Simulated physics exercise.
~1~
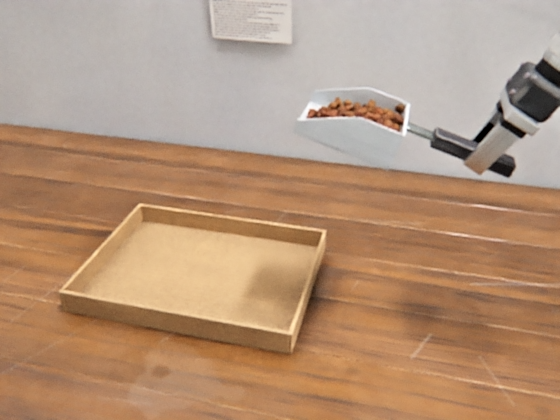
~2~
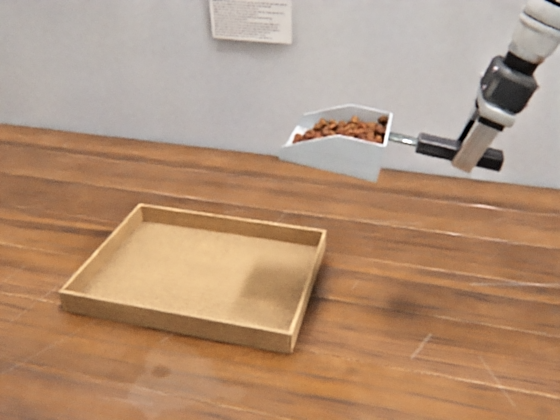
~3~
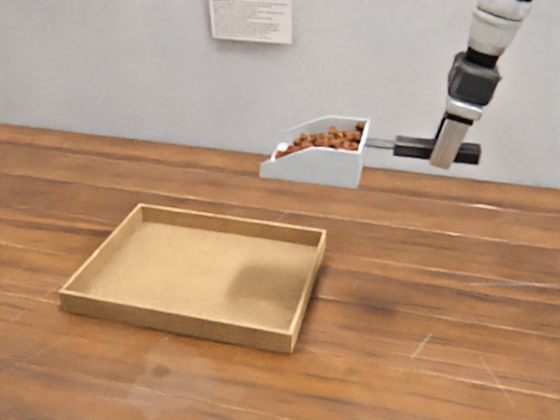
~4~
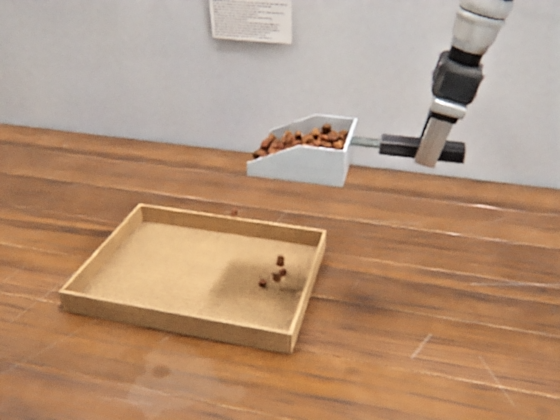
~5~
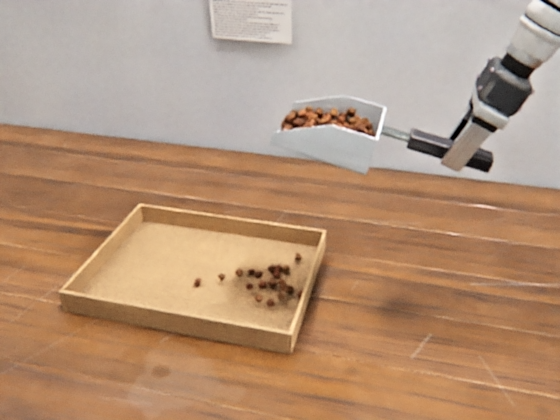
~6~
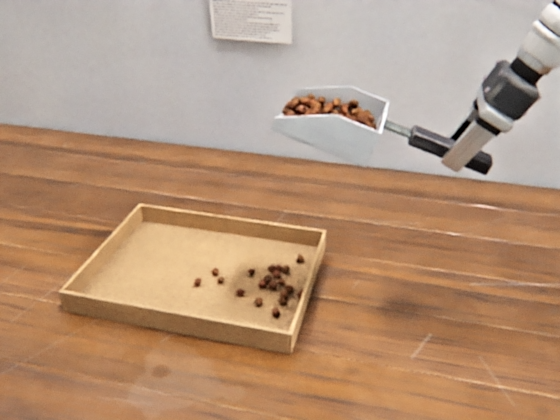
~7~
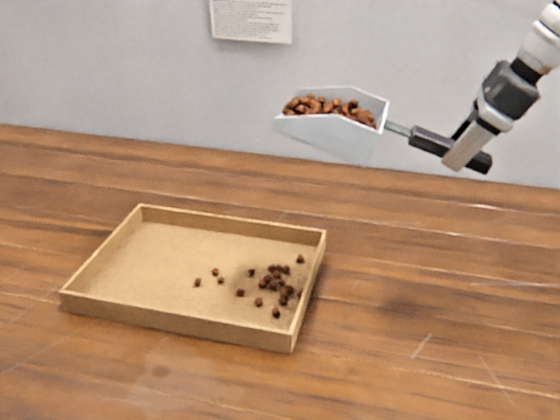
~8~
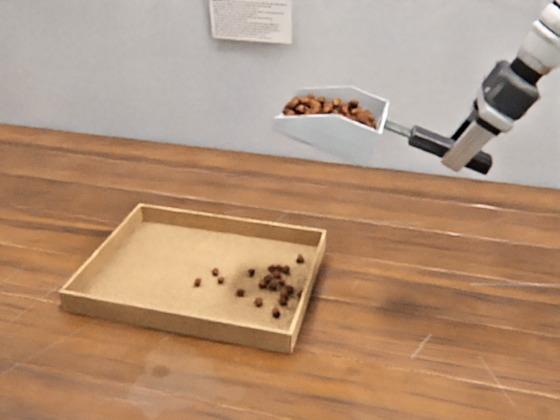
To begin with, a robot arm holds a pale, open-fronted scoop heaped with small brown pellets above a wooden table, up and to the right of an empty, shallow tray. The arm carries the scoop left and slightly down, tipping its open front toward the tray. A few pellets spill over the lip and drop into the tray's right side. The scoop then draws back to the right and tilts backward as more pellets scatter below. Finally, the arm holds still, with most of the pellets still in the scoop and a small, loose cluster lying in the tray.
